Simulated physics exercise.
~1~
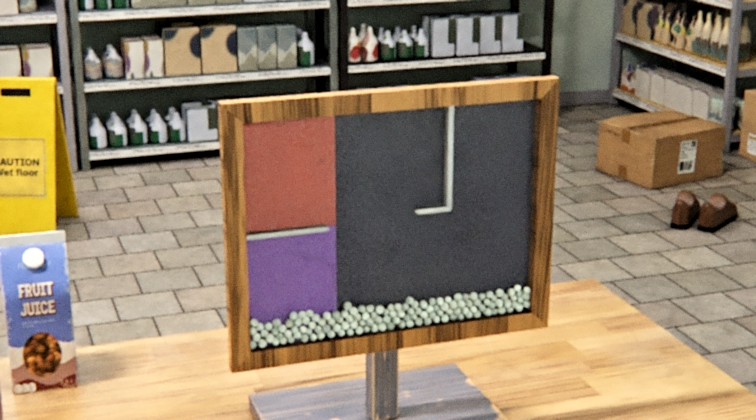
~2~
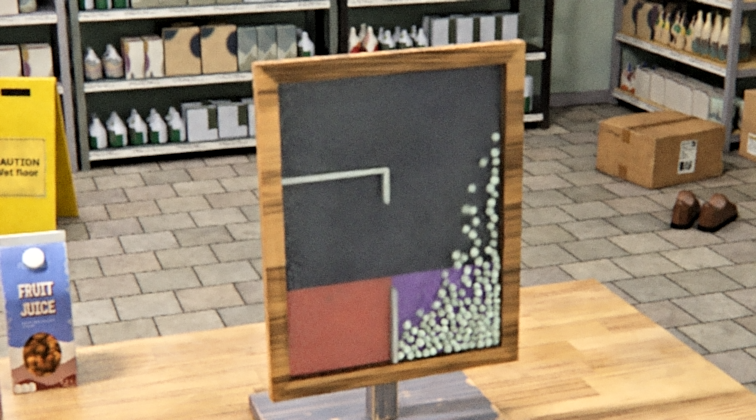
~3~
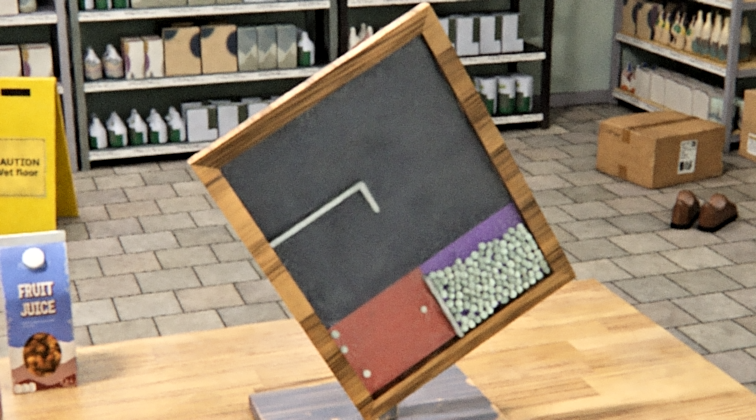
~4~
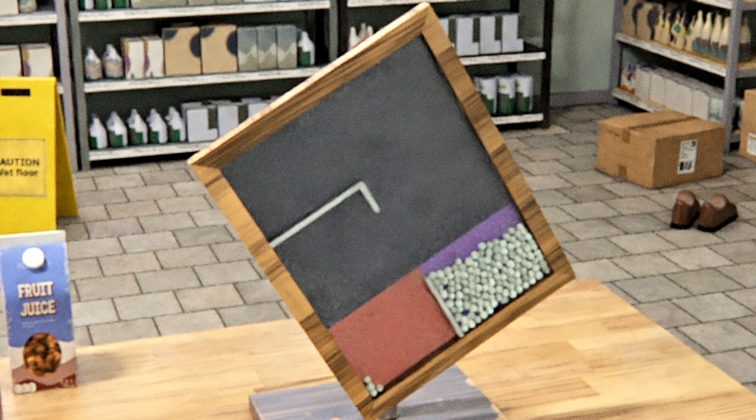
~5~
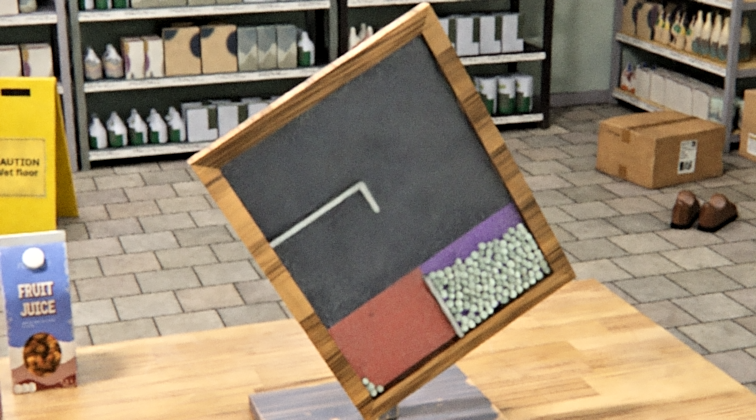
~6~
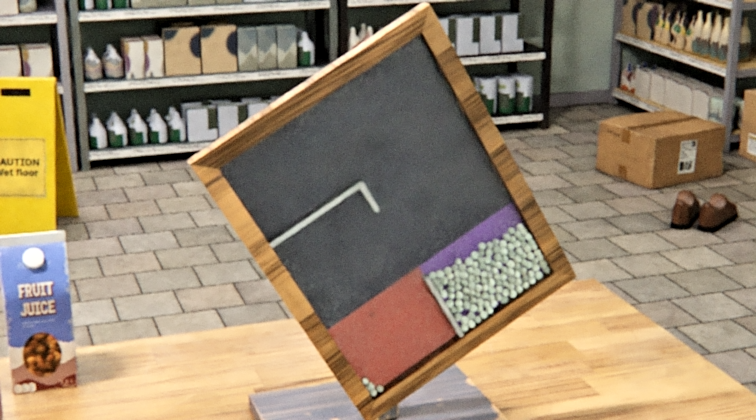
A wood-framed dark panel stands on a pale wooden table in a shop, seen from slightly above, with a fruit juice carton and yellow caution sign at left and shelves, a cardboard box and brown shoes behind. White beads line its bottom, below red and purple patches at left. The panel turns anticlockwise onto its side, and the beads pour into a heap at lower right, mostly over the purple. It tilts further and stops, leaning, while a few beads roll across the red. Finally, most rest packed in the purple pocket, with a few in the red pocket's bottom corner.
